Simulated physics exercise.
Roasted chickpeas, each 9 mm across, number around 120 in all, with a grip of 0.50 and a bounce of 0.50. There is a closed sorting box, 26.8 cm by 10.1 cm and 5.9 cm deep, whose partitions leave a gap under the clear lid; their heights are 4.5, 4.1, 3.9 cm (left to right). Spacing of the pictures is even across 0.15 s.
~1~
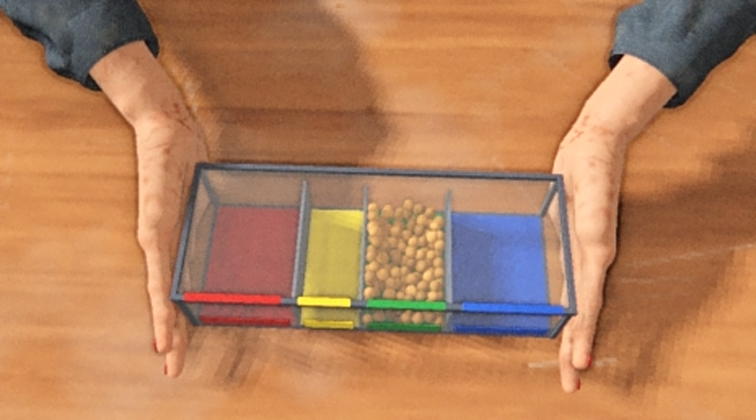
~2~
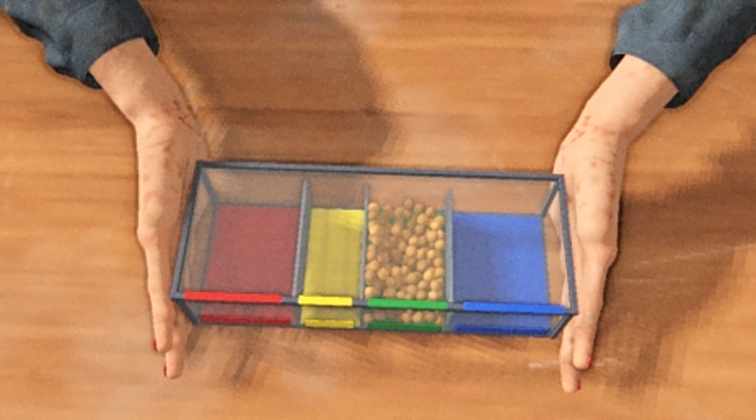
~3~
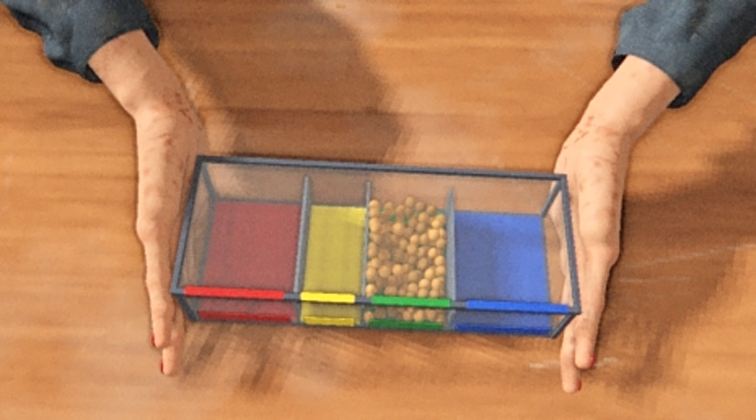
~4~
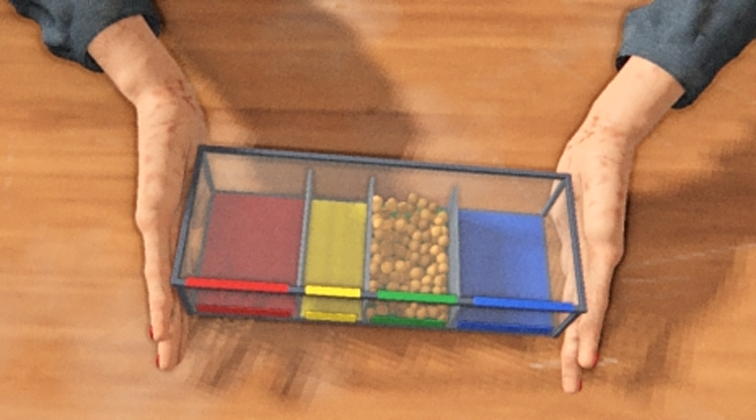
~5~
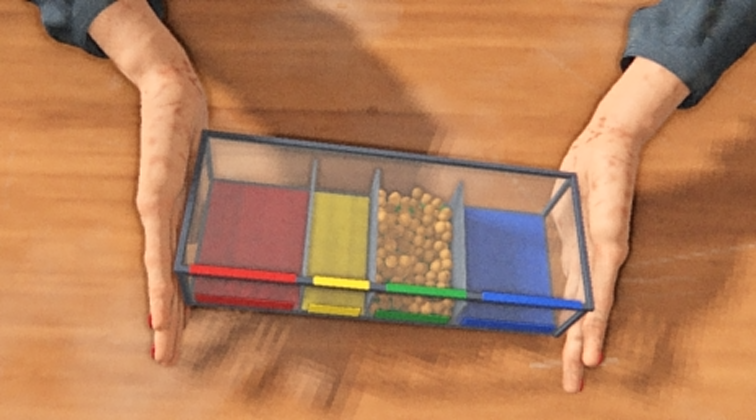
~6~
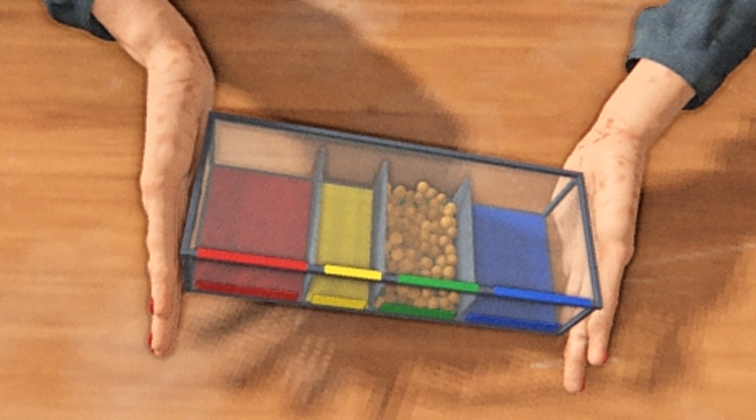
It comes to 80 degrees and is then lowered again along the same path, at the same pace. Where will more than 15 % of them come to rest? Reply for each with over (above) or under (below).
Red compartment - under, blue compartment - over, green compartment - over, yellow compartment - under.
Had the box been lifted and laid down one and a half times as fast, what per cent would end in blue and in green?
You'd end up with blue at 50 percent and green at 50 percent.
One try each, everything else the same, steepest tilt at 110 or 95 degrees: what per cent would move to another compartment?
First try: Around 60 %; second try: Around 45 %.
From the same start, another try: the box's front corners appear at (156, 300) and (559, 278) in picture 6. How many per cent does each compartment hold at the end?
Red = 5 %; blue = 0 %; green = 75 %; yellow = 20 %.
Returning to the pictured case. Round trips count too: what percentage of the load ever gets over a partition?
That share comes to about 25 per cent.
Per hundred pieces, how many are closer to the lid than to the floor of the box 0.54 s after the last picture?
Around 20 %.
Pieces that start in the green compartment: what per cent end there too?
70 %.
Then, 0.54 s after the last picture, tilt 80 degrees; green 100 %.
Then, 0.90 s after the last picture, tilt 34 degrees; blue 25 %, green 75 %.
Then, 1.35 s after the last picture, tilt 0 degrees; blue 25 %, green 75 %.
In the end, red 0 %, blue 25 %, green 75 %, yellow 0 %.
